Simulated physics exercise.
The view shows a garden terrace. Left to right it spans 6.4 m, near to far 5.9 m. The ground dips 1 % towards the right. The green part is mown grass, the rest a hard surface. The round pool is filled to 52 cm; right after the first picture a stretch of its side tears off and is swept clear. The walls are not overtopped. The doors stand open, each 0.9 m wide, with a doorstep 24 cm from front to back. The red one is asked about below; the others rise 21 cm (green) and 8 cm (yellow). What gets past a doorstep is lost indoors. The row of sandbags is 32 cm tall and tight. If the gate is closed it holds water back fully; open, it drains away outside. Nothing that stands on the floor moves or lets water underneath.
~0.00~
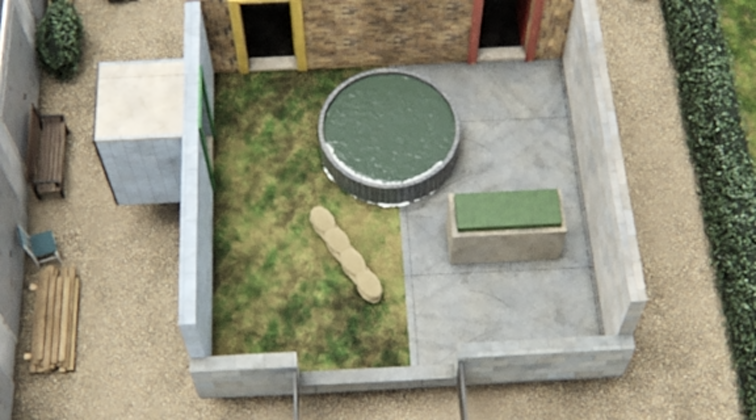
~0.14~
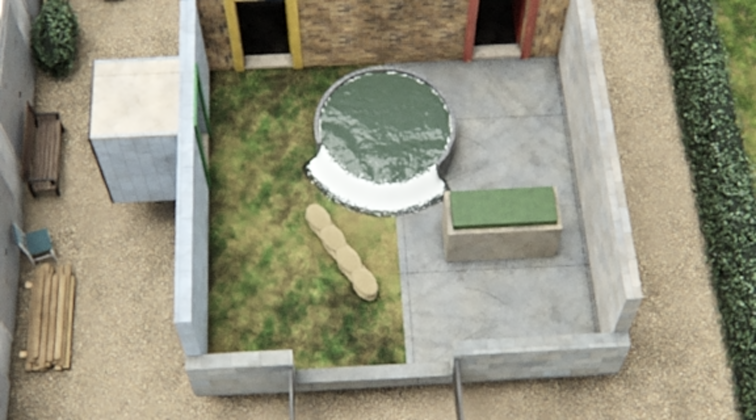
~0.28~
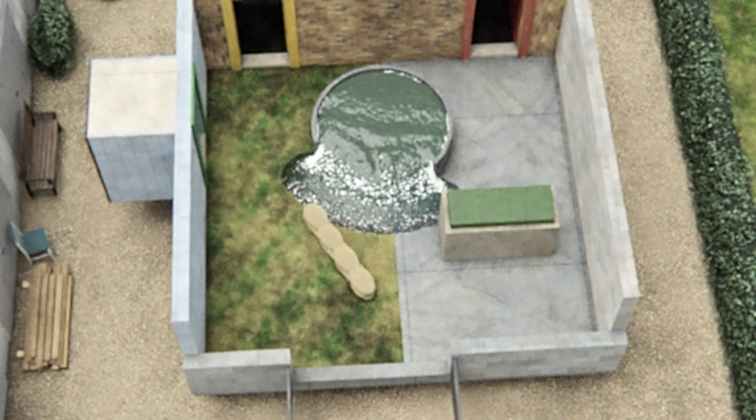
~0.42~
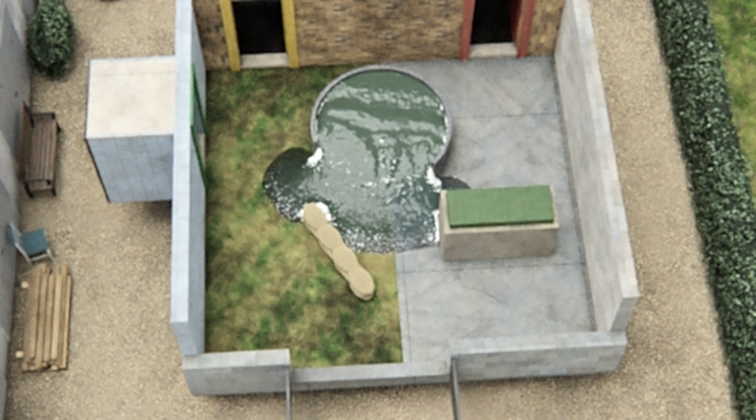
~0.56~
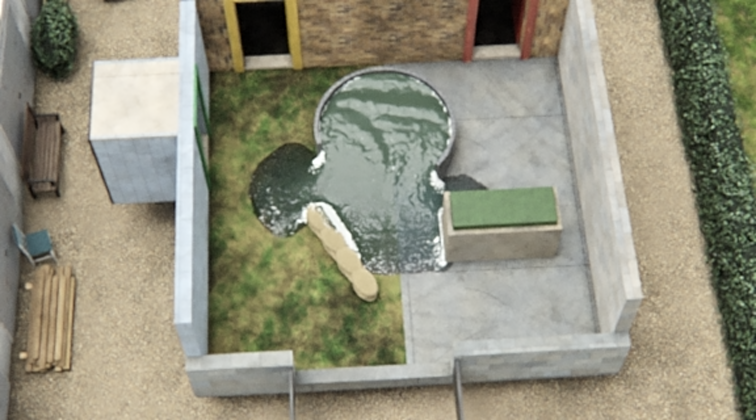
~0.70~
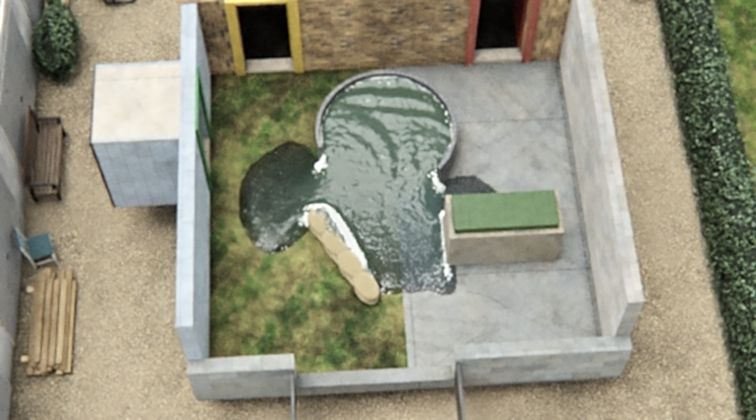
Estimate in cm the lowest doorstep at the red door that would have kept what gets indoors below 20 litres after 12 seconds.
About 6 cm.
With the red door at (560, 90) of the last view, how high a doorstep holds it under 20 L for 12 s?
About 6.5 cm.
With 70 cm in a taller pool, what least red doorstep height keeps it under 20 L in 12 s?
Some 9.5 cm.
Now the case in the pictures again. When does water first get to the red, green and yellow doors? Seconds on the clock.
Arrival: Red 4.0 s, green 2.0 s, yellow 5.0 s.
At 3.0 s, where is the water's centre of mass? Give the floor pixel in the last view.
Near (390, 227).
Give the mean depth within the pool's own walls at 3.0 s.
Roughly 13 cm on average.
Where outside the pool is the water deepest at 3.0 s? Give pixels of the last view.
At about (601, 357).
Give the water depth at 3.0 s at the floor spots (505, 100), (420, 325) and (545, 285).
About 0, 9 and 1 cm.
After 1.4 s water covers 35 % of the floor, deepest (30 cm) near (338, 232); it has not reached the red door.
After 3.0 s water covers 60 % of the floor, deepest (30 cm) near (601, 357); it has not reached the red door.
After 12.0 s water covers 95 % of the floor, deepest (8 cm) near (570, 158); 8 cm at the red door, 3 litres in over its 9 cm doorstep.
At the red door as built, the water arrived by 4.2 s and peaked near 11 cm at 7.0 s.
Run again over the same 12 s with other heights there, 30 litres in over 5 cm, 11 litres over 7 cm. The limit of 20 litres is kept from about 6 cm up.
